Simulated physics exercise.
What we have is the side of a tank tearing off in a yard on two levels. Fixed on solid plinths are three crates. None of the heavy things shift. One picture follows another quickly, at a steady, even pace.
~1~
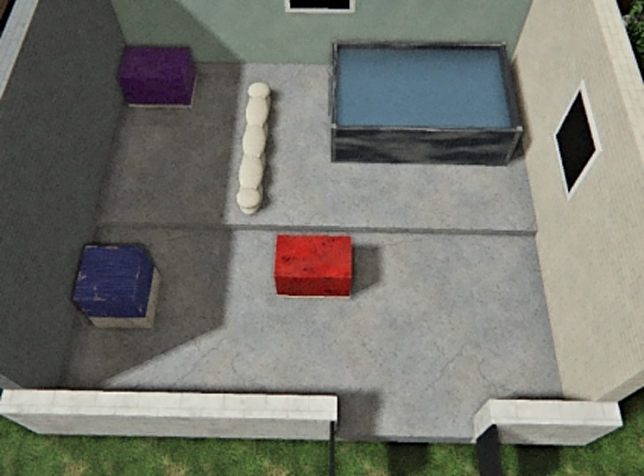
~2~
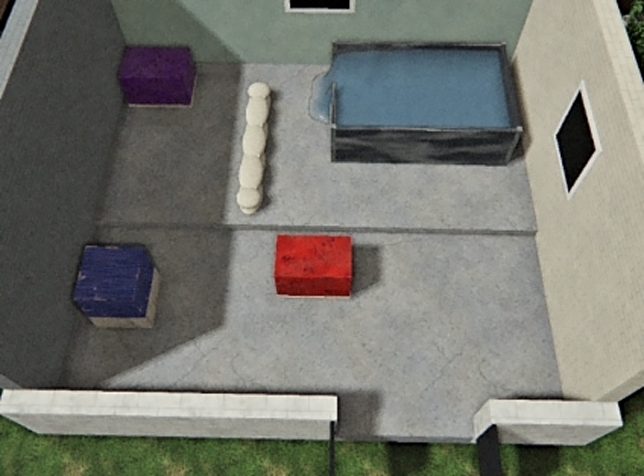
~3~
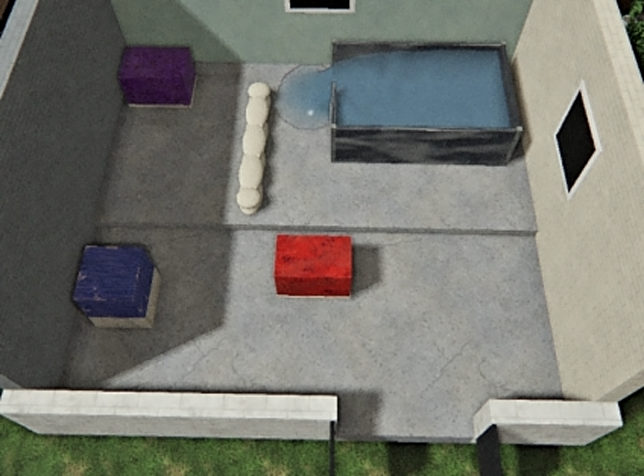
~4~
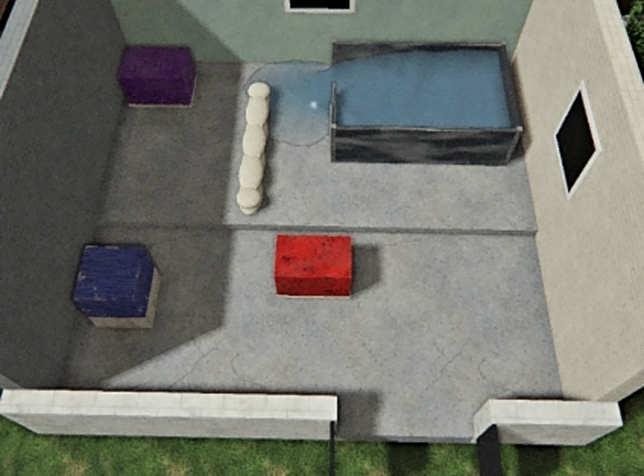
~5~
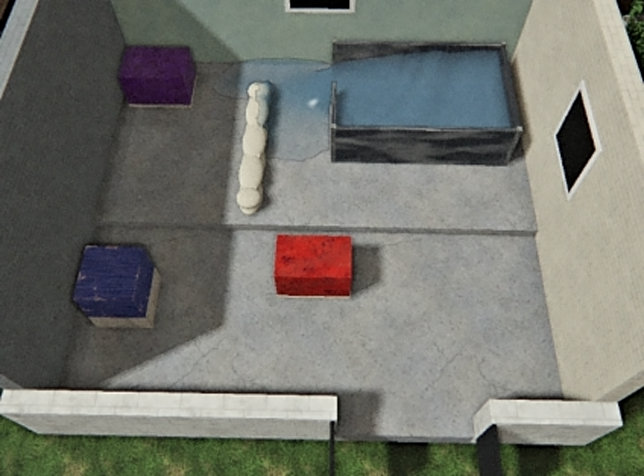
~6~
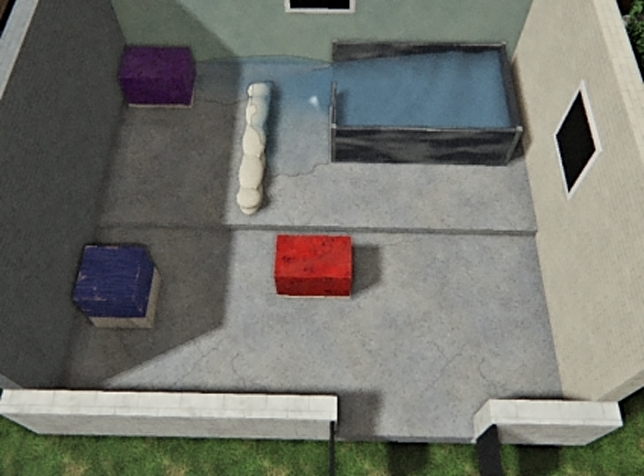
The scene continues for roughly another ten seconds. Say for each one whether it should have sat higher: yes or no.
Red crate - yes; blue crate - no; purple crate - yes.
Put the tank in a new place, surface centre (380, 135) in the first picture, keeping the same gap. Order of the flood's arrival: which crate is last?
It is the blue crate.
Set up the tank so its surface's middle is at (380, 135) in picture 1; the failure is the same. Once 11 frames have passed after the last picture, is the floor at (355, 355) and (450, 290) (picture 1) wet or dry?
Taking the spots in order: Bare, bare.
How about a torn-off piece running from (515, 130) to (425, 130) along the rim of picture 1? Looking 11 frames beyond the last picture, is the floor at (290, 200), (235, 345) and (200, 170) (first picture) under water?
Those three come out moisture-free, moisture-free and moisture-free, one after another.
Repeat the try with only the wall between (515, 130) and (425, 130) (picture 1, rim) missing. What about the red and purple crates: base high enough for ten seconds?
Red gets drenched; purple stays untouched.
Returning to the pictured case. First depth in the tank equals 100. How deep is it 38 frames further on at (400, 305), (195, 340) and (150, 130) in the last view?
About 4, 10 and 4 percent, in that order.
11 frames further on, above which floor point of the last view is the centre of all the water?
I'd point to (347, 116).
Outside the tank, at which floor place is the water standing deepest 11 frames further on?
It should be roughly at (144, 62).
A moment on, water covers 20 % of the floor; the red crate water round its plinth, the blue crate not reached, the purple crate water round its plinth.
Next, water covers 40 % of the floor; the red crate water round its plinth, the blue crate not reached, the purple crate water round its plinth.
Then, water covers 65 % of the floor; the red crate water round its plinth, the blue crate water round its plinth, the purple crate water round its plinth.
Later, water covers 85 % of the floor; the red crate water round its plinth, the blue crate water round its plinth, the purple crate water round its plinth.
In the end, water covers 90 % of the floor; the red crate was topped, the blue crate stayed above the water, the purple crate was topped.
